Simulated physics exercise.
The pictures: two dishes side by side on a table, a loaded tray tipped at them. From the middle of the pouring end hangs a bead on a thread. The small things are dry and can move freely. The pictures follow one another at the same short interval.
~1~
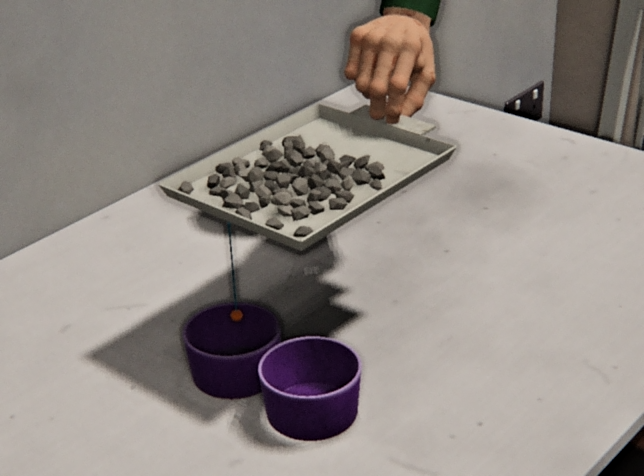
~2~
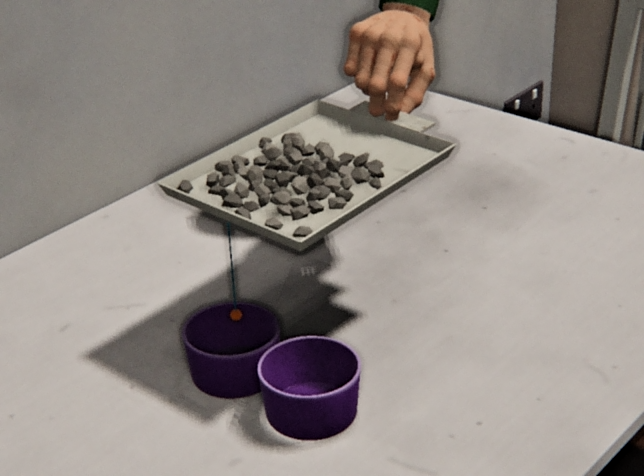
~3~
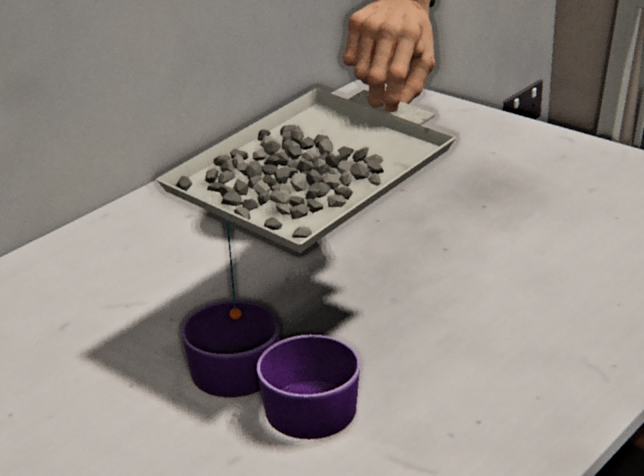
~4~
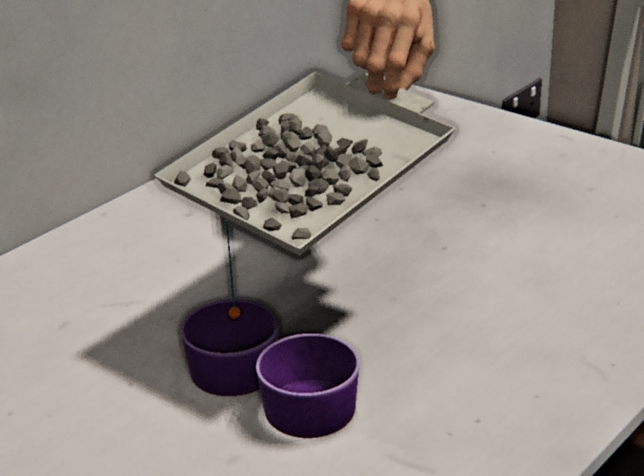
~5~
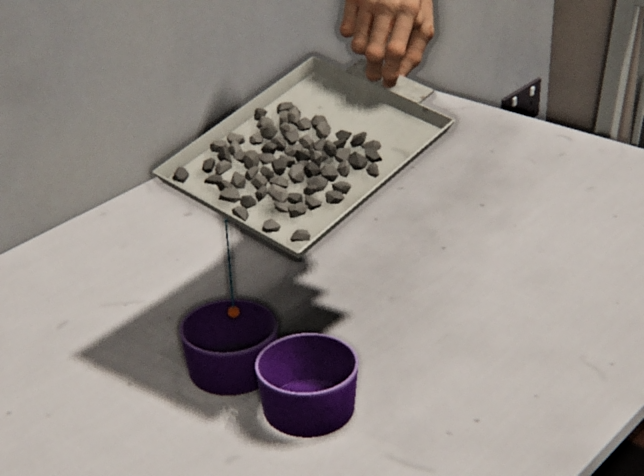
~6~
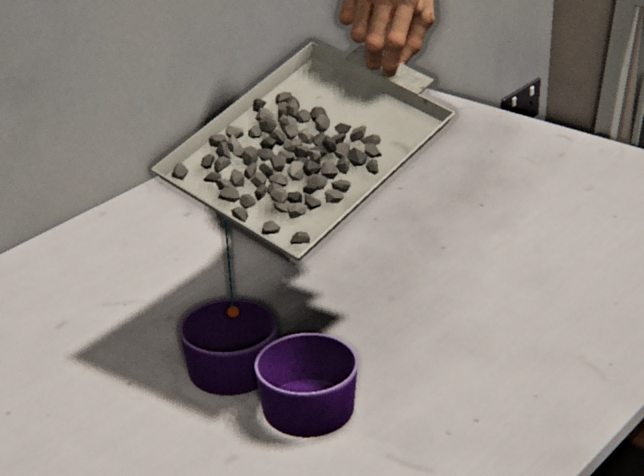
In the video, a hand is at the far end of a shallow tray of grey gravel above two purple dishes on a table, and the tray gradually tilts, its far side rising while its near right corner dips slightly.
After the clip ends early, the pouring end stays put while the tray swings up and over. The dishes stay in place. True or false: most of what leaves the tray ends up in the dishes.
True.
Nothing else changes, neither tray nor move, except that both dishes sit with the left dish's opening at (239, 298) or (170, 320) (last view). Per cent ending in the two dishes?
First 30 per cent, second 50 per cent.
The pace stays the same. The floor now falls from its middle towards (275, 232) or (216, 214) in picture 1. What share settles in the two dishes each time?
The share is 60 per cent in the first and 20 per cent in the second.
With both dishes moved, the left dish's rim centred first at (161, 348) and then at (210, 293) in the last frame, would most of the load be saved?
Place 1: Lower than half; place 2: Lower than half.
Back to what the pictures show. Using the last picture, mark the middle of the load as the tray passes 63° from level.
I'd mark it close to (285, 213).
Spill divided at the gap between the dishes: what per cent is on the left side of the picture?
It comes out at roughly 90 percent.
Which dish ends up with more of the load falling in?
Winner, as observed: The right-positioned one.
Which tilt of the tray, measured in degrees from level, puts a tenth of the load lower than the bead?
The tilt is near 75° by then.
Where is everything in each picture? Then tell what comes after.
Corners of the pouring end at (167, 183) and (300, 236), level; middle of the load at (291, 179), bits of gravel; left dish at (200, 370); right dish at (277, 410); bead on its thread at (237, 315), in the first picture.
Corners of the pouring end at (166, 182) and (300, 237), level; middle of the load at (290, 177), in the second picture.
Corners of the pouring end at (165, 178) and (299, 239), tipped barely, lowest at the right corner; middle of the load at (289, 173), in the third picture.
Corners of the pouring end at (163, 174) and (299, 242), tipped a little, lowest at the right corner; middle of the load at (288, 167), in the fourth picture.
Corners of the pouring end at (161, 171) and (298, 246), tipped a little, lowest at the right corner; middle of the load at (287, 162), in the fifth picture.
Corners of the pouring end at (160, 168) and (298, 250), tipped clearly, lowest at the right corner; middle of the load at (286, 158); left dish at (196, 366); right dish at (274, 407), in the sixth picture.
Soon after the last picture, tray tipped steeply; nearly all on the tray; a small part in the right dish; a small part in the air.
A little later, tray tipped past a quarter turn; most in the right dish; a stray few in the left dish; about a quarter outside both.
Later still, tray tipped past a quarter turn; most in the right dish; a stray few in the left dish; about a quarter outside both.
At rest, tray tipped past a quarter turn; most in the right dish; a stray few in the left dish; about a quarter outside both.
